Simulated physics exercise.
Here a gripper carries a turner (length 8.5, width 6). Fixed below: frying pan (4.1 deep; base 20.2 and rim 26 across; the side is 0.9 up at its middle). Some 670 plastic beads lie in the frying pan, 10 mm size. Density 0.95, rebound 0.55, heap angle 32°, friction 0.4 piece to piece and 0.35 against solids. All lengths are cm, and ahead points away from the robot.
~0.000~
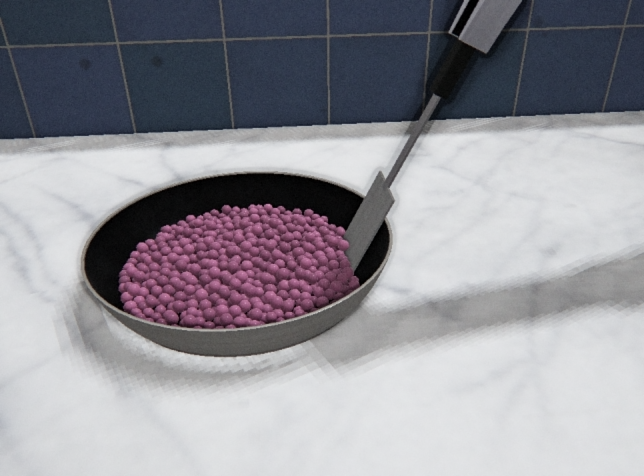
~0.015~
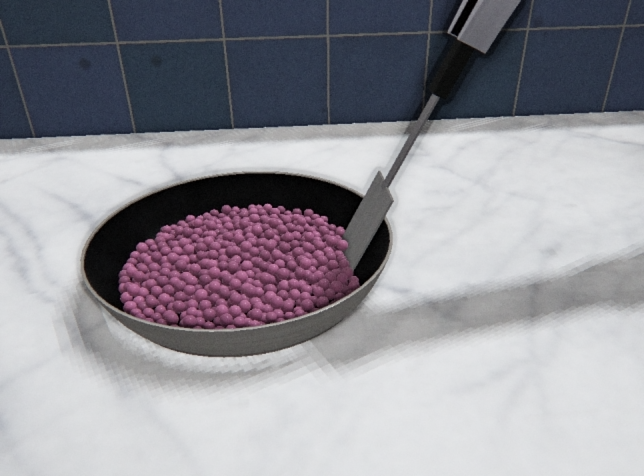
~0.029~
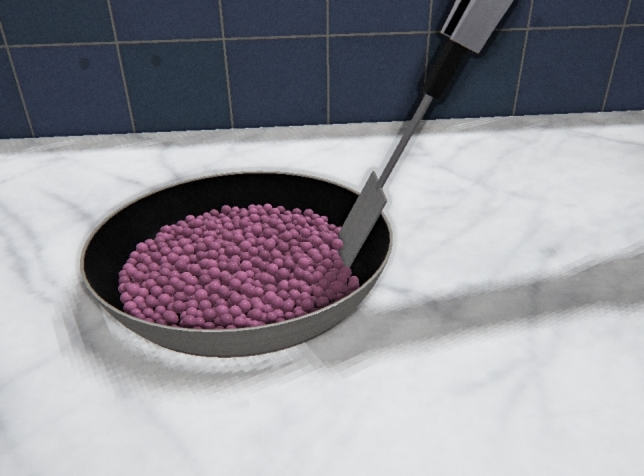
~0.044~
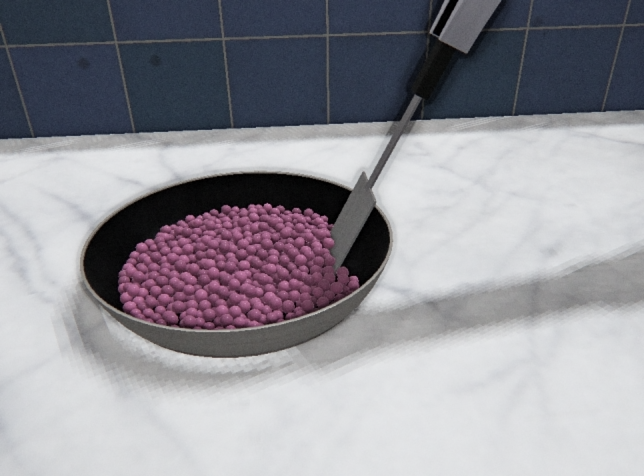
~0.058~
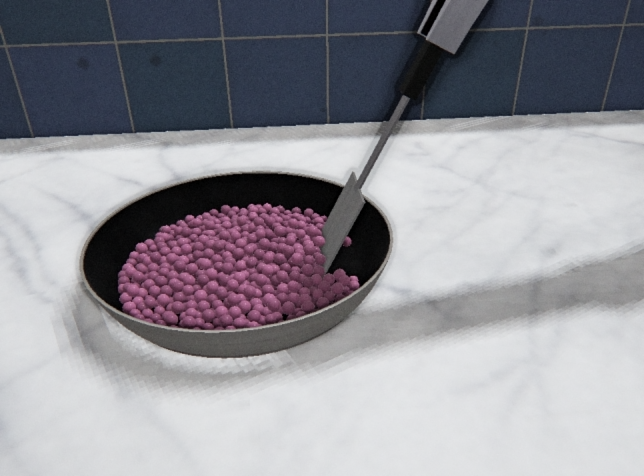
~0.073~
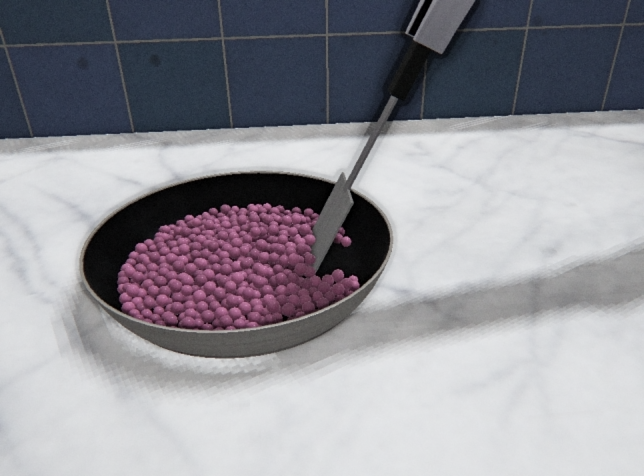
A metal turner with a black handle starts at the right side of a dark frying pan heaped with small pinkish-purple beads on a white marble counter. It slides a short way left through the beads, opening a small gap behind its blade, while the pan stays still.
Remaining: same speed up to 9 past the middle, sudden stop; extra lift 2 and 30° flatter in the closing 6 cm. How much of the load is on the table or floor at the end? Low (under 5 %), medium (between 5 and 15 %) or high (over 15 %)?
On the table or floor the share is low, under 5 %.
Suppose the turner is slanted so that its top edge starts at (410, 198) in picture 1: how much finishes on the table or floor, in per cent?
Some 0 per cent.
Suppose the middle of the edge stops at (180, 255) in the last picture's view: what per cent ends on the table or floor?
Some 0 per cent.
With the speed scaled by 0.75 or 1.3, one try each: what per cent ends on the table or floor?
Some 0 and 5 per cent.
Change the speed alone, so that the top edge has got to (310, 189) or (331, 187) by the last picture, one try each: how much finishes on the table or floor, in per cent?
About 10 and 5 per cent.
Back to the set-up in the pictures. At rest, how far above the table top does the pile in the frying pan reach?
About 5.0 cm.
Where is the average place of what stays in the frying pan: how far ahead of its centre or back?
Some 3.5 cm ahead.
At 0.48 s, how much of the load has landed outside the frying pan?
Some 2 per cent.
By 0.16 s, sloping 64°, highest piece 5 above the table; 666 in the frying pan.
By 0.24 s, sloping 54°, highest piece 5 above the table; 666 in the frying pan.
By 0.48 s, sloping 34°, highest piece 5 above the table; 647 in the frying pan, 18 on the table or floor, 1 on the blade or in flight.
By 1.53 s, sloping 34°, highest piece 5 above the table; 647 in the frying pan, 19 on the table or floor.
Final count, 647 in the frying pan, 19 on the table or floor. That is 3 % on the table or floor.
